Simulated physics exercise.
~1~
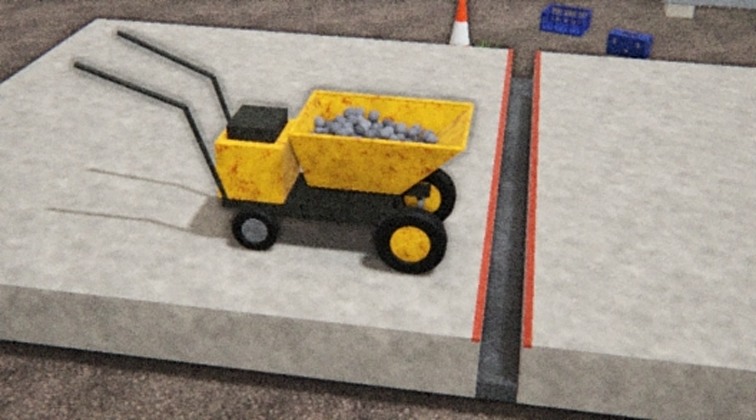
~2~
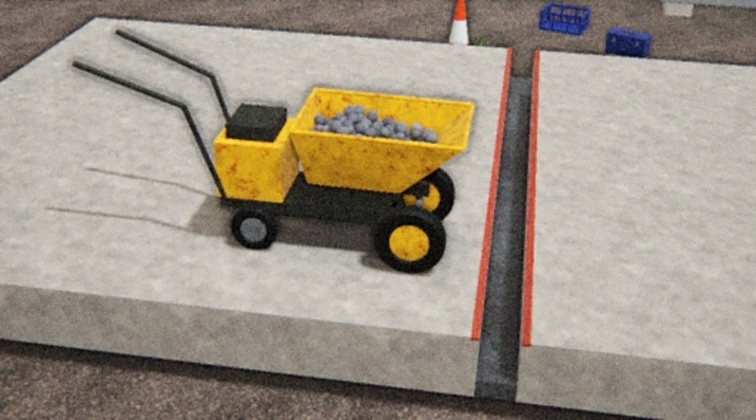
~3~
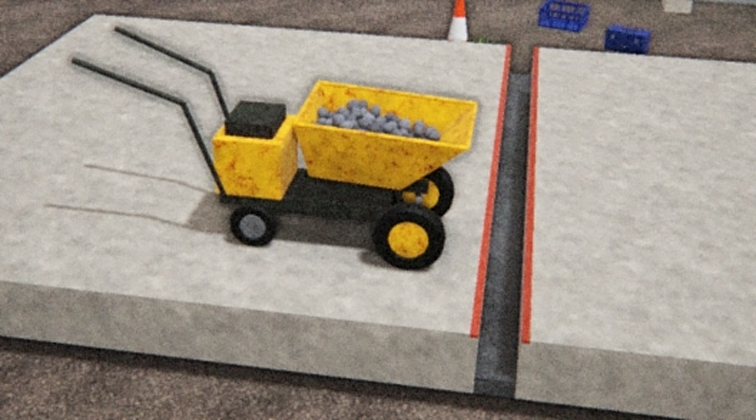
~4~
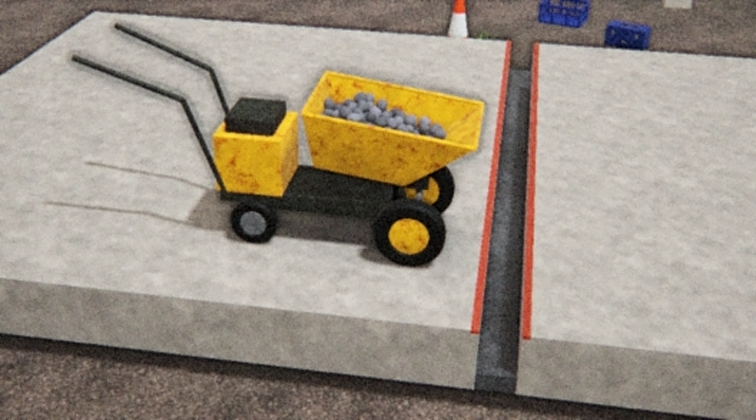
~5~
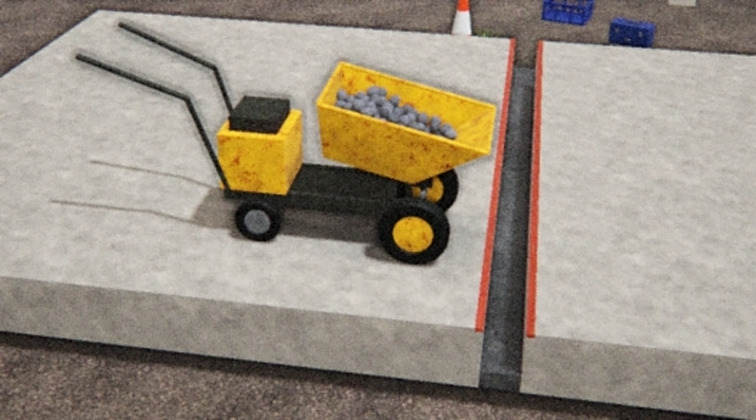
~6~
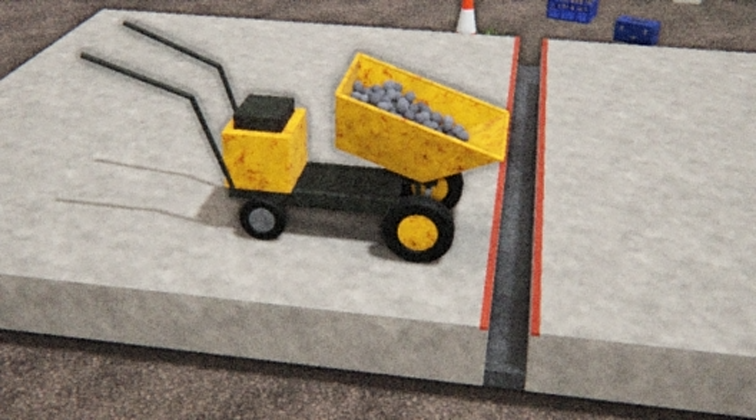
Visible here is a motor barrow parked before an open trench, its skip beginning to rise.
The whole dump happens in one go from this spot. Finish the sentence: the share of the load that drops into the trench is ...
Less than half.
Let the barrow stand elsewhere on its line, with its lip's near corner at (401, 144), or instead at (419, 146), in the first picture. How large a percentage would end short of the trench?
About 10 and 0 per cent.
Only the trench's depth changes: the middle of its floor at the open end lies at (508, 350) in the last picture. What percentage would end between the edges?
0 %.
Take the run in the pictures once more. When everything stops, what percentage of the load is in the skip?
About 10 %.
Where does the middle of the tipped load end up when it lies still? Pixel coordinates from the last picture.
Somewhere close to (583, 245) in the last picture.
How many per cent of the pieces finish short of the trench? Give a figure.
I'd estimate about 0 per cent of the load.
Soon after the last picture, skip tipped steeply; all in the skip.
A little later, skip tipped steeply; about two thirds in the skip; about a third beyond it; a stray few falling.
Later still, skip tipped right over; a small part in the skip; a stray few in or heaped over the trench; most beyond it.
At rest, skip tipped right over; a small part in the skip; a stray few in or heaped over the trench; most beyond it.
